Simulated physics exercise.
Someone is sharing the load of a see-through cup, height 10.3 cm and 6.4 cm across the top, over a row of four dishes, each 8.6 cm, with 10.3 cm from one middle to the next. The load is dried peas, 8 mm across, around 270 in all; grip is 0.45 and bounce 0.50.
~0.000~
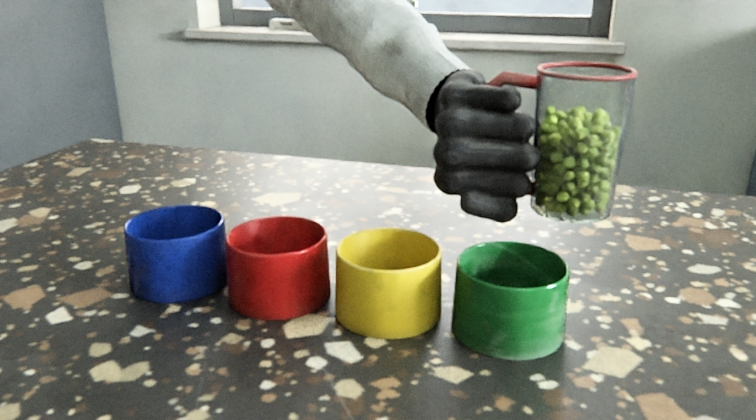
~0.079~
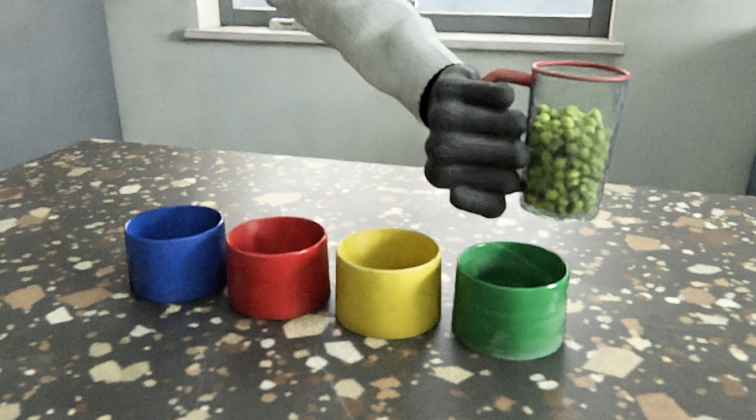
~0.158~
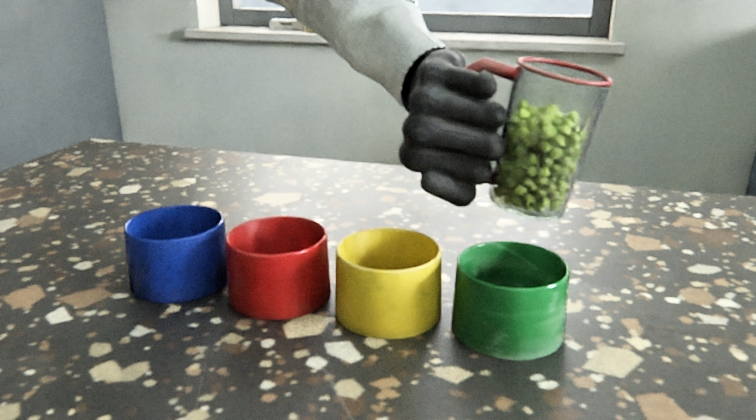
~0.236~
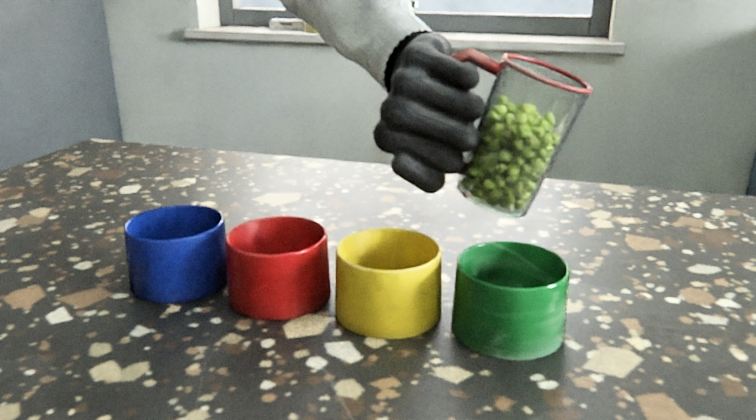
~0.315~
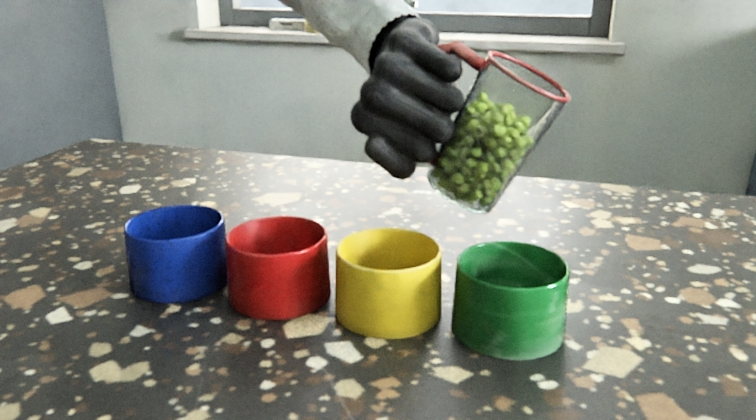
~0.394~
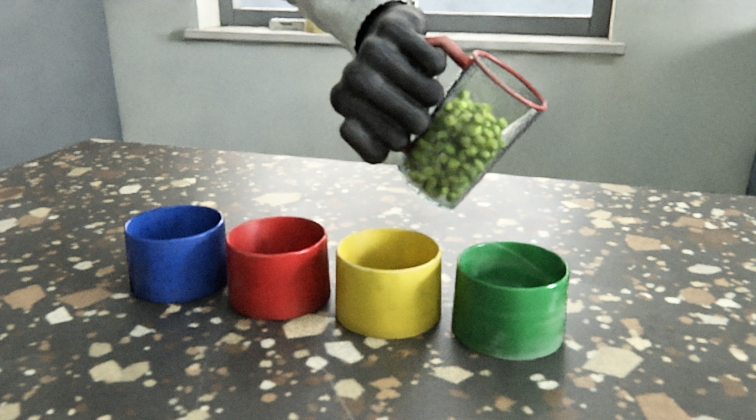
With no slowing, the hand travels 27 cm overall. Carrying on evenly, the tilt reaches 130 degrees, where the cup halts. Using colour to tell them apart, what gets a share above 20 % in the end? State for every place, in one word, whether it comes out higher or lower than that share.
Red: Higher, blue: Lower, green: Lower, yellow: Lower, counter: Higher.
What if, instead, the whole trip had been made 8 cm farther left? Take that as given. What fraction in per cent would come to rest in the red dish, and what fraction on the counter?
In that case the red dish gets 50 and the counter 50.
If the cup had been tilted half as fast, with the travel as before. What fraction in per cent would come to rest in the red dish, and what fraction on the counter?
The red dish would get 40 and the counter 50.
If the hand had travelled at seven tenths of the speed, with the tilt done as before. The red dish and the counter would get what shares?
Shares: Red 0, counter 10.
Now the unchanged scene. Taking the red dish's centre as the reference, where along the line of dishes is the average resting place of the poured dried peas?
I'd say about 3 cm, heading up the x axis.
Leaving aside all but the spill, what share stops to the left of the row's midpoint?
Estimated share comes to about 40 per cent.
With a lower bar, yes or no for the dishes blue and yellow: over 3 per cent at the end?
As for blue, not so, and as for yellow, correct.
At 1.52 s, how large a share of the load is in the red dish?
Around 60 in a hundred by then.
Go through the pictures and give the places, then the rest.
The first frame shows cup at (578, 142), tilt 0 degrees, lip at (635, 73), moved 0.0 cm; middle of the pieces at (578, 166); green dish at (512, 264); yellow dish at (389, 249); red dish at (277, 235); blue dish at (175, 222).
The second frame shows cup at (569, 142), tilt 3 degrees, lip at (629, 75), moved 0.6 cm; middle of the pieces at (568, 166).
The third frame shows cup at (544, 140), tilt 10 degrees, lip at (611, 82), moved 2.4 cm; middle of the pieces at (541, 163).
The fourth frame shows cup at (518, 138), tilt 18 degrees, lip at (590, 89), moved 4.3 cm; middle of the pieces at (512, 160).
The fifth frame shows cup at (492, 136), tilt 26 degrees, lip at (568, 98), moved 6.2 cm; middle of the pieces at (483, 157).
The sixth frame shows cup at (467, 134), tilt 35 degrees, lip at (545, 108), moved 8.1 cm; middle of the pieces at (455, 154); green dish at (512, 264); yellow dish at (389, 249); red dish at (277, 235); blue dish at (175, 222). The cup turns about 105 degrees a second and travels 24 cm a second.
Then, at 0.84 s, tilt 81 degrees; cup holds 100 %.
After 1.13 s, tilt 111 degrees; cup holds 90 %.
After 1.52 s, tilt 130 degrees; cup holds 5 %, red 60 %, yellow 5 %.
In the end, at 2.5 s, red 60 %, blue 0 %, green 0 %, yellow 5 %, counter 30 %.
